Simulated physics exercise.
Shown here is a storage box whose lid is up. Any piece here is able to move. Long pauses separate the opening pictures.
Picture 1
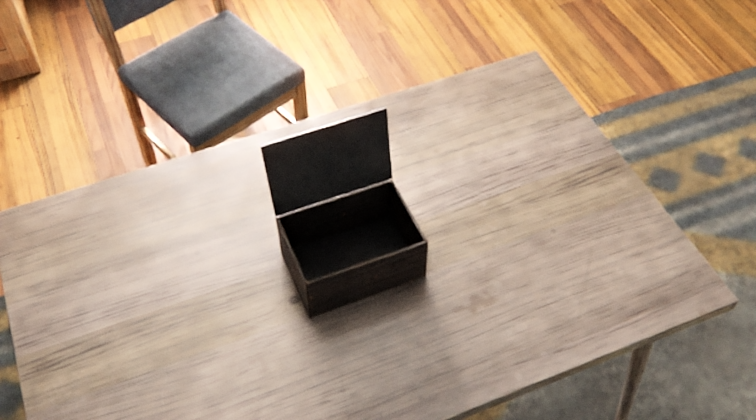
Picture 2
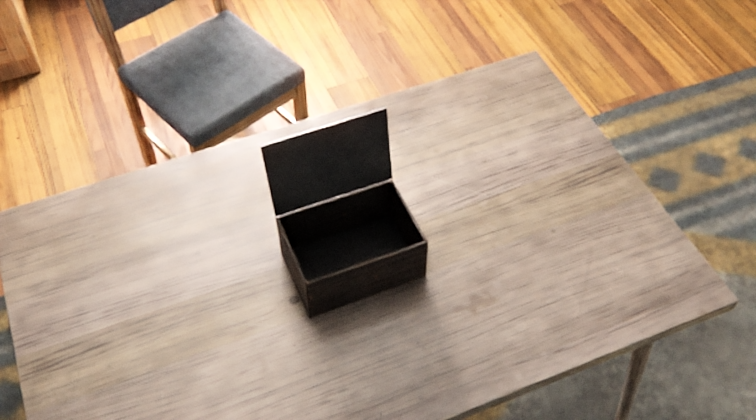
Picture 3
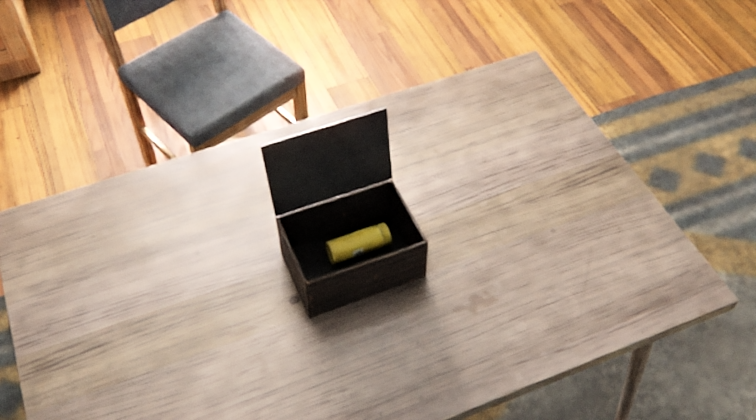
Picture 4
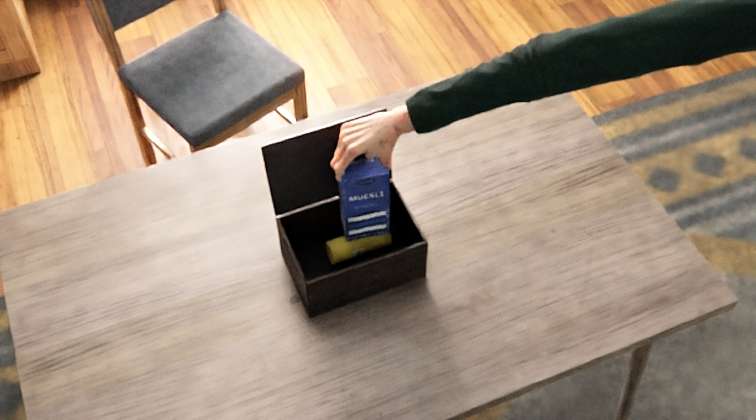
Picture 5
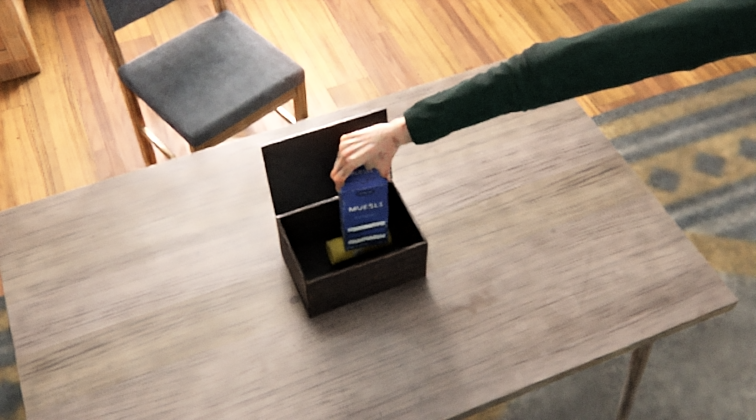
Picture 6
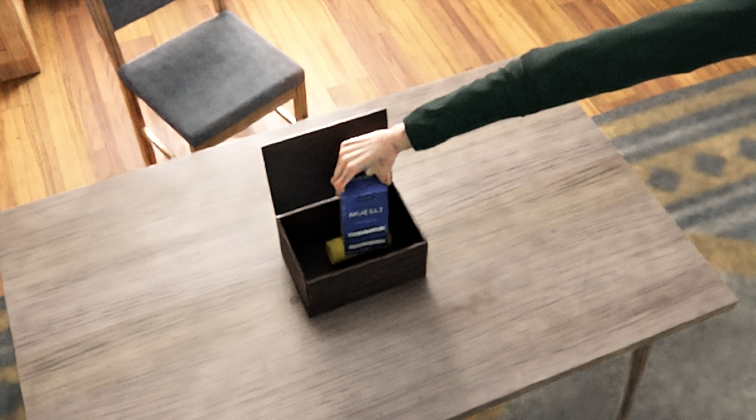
On a wooden table near a chair, a dark storage box sits open and empty, and then a yellow shaker lies inside it. A hand in a dark green sleeve holds a blue carton over the box from the right, then lowers it slightly inside, partly covering the shaker and keeping its grip.
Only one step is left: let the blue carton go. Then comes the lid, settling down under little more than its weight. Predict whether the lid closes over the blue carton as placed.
It does not close.
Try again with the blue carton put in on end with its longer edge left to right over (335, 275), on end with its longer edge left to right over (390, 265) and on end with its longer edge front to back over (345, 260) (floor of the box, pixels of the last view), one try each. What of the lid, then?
The lid stays partly open the first time, stays partly open the second time and stays partly open the third time.
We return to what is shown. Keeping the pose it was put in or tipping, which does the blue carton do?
The blue carton tips.
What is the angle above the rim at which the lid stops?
Lid angle from rim - close to 25°.
Then, 0.90 s past the last view, lid starting down; blue carton rocked 41° from its first pose near (370, 241); yellow shaker displaced about its own width.
Then, 1.60 s past the last view, lid 56° above the rim; blue carton rocked 41° from its first pose near (370, 241); yellow shaker displaced about its own width.
Then, 2.10 s past the last view, lid 26° above the rim; blue carton rocked 42° from its first pose near (370, 240); yellow shaker displaced about its own width.
Finally, lid 26° above the rim; down or leaning hard in the box, blue carton; yellow shaker still in place. Final places as the last picture's camera would see them, blue carton near (370, 240).
